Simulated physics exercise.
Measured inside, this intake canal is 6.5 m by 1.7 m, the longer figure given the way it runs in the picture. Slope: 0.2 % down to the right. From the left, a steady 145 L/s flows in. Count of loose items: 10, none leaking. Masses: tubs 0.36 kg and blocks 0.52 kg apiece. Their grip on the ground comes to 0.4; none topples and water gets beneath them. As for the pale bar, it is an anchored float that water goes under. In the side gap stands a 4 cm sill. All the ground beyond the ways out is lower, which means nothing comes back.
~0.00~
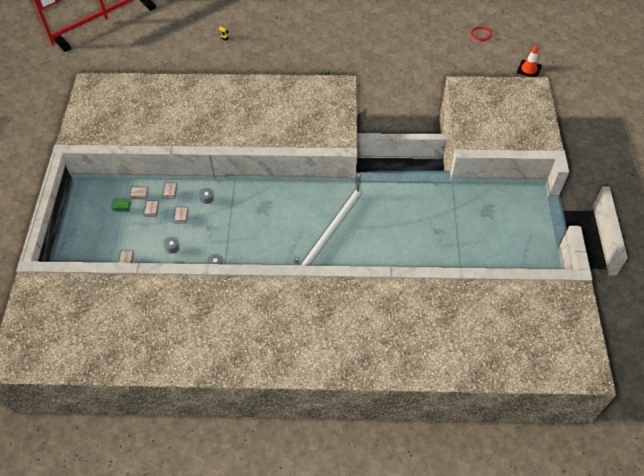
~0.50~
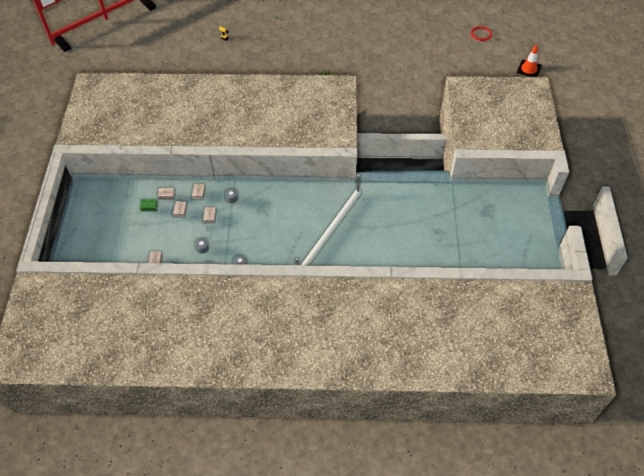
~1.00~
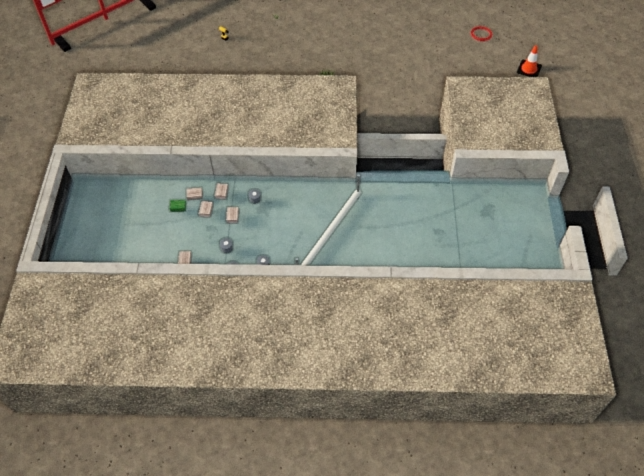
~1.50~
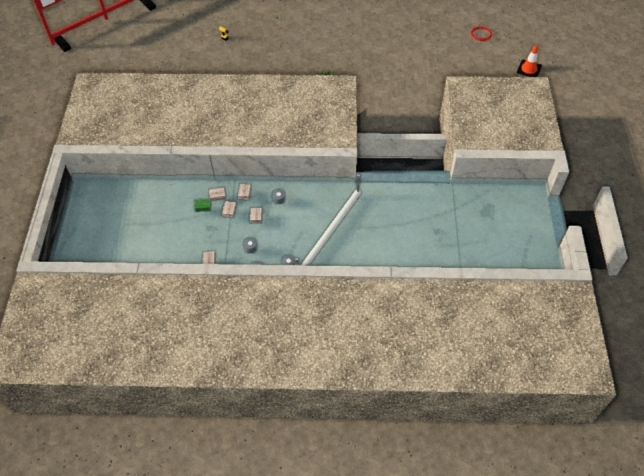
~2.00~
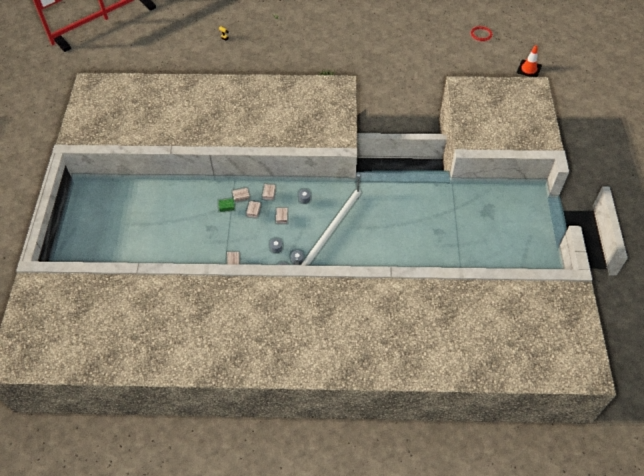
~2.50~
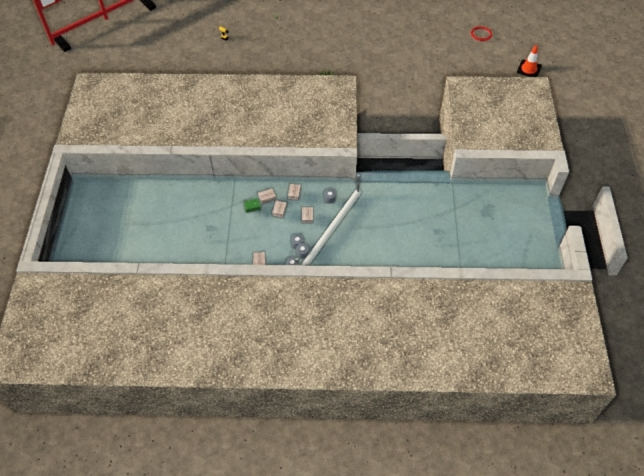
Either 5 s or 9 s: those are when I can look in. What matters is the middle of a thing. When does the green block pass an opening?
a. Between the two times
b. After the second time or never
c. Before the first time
After the second time or never.
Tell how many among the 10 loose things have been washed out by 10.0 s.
3 in total.
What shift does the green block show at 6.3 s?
About 300 cm out of place.
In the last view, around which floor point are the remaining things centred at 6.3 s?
(336, 209).
After 3.5 s the green block is near (303, 204), 2.4 m from its start, afloat; 0 of 10 are out; 10 afloat.
After 6.3 s the green block is near (333, 190), 2.8 m from its start, afloat; 2 of 10 are out; 8 afloat.
After 10.0 s the green block is near (336, 186), 2.9 m from its start, afloat; 3 of 10 are out; 7 afloat.
After 14.0 s the green block is near (346, 179), 3.0 m from its start, afloat; 5 of 10 are out; 5 afloat.
